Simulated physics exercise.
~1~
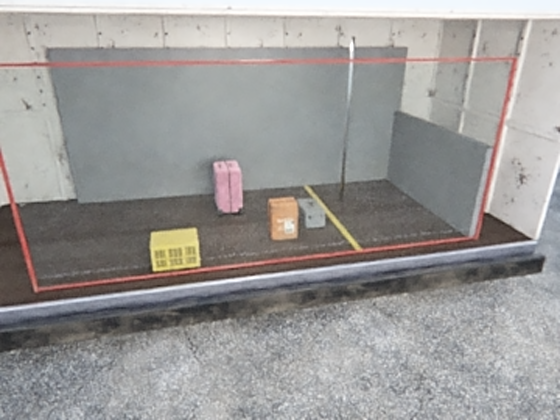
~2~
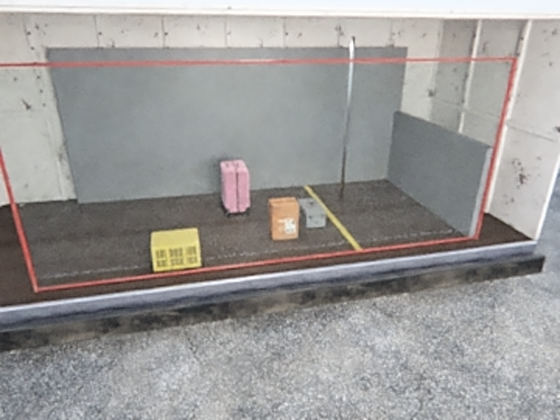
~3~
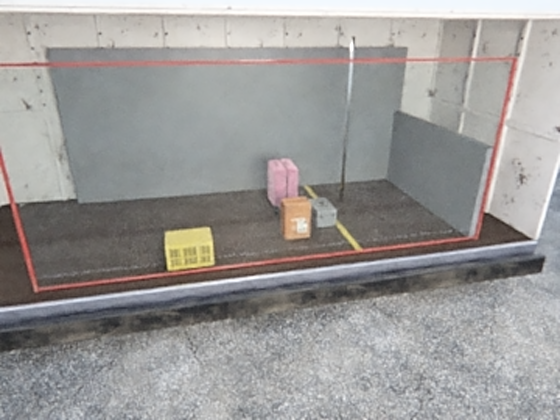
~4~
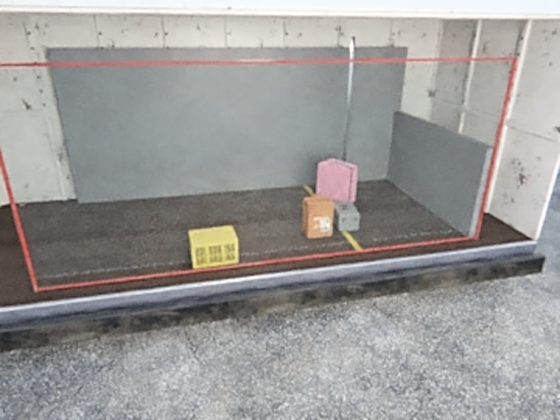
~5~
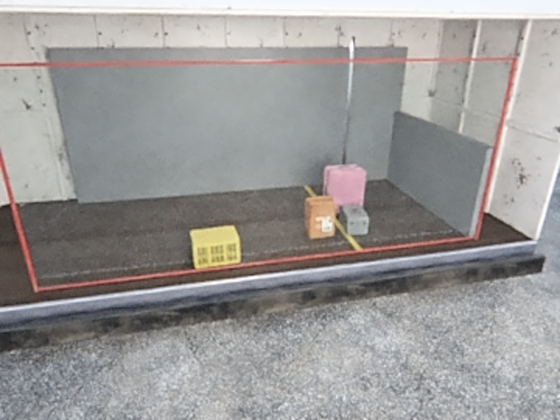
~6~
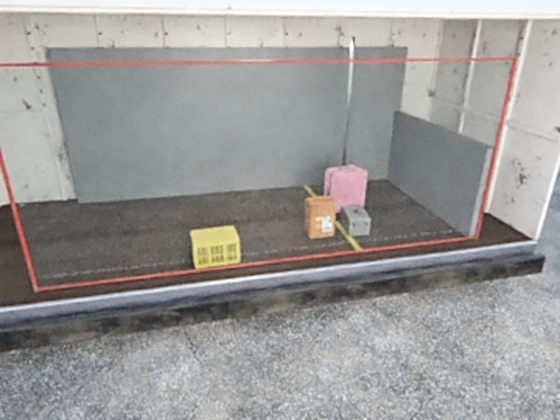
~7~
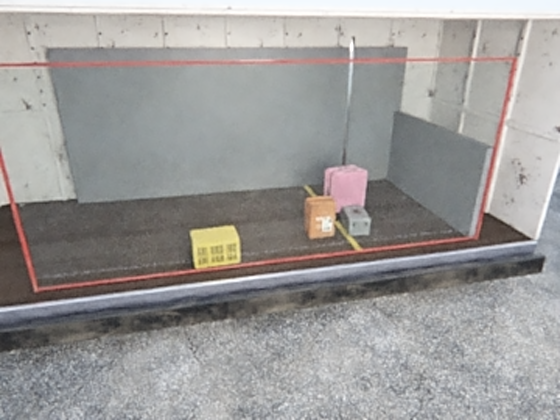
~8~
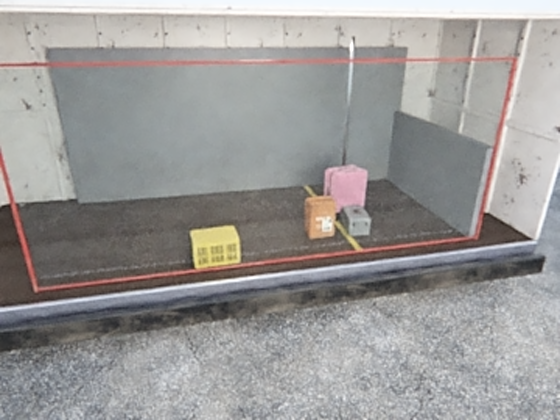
In this clip, a pink wheeled case slides right across the dark floor of an open bay, followed by an orange pack, grey toolbox and yellow crate. All stop upright, the case and toolbox past the yellow line, the pack and crate short of it.
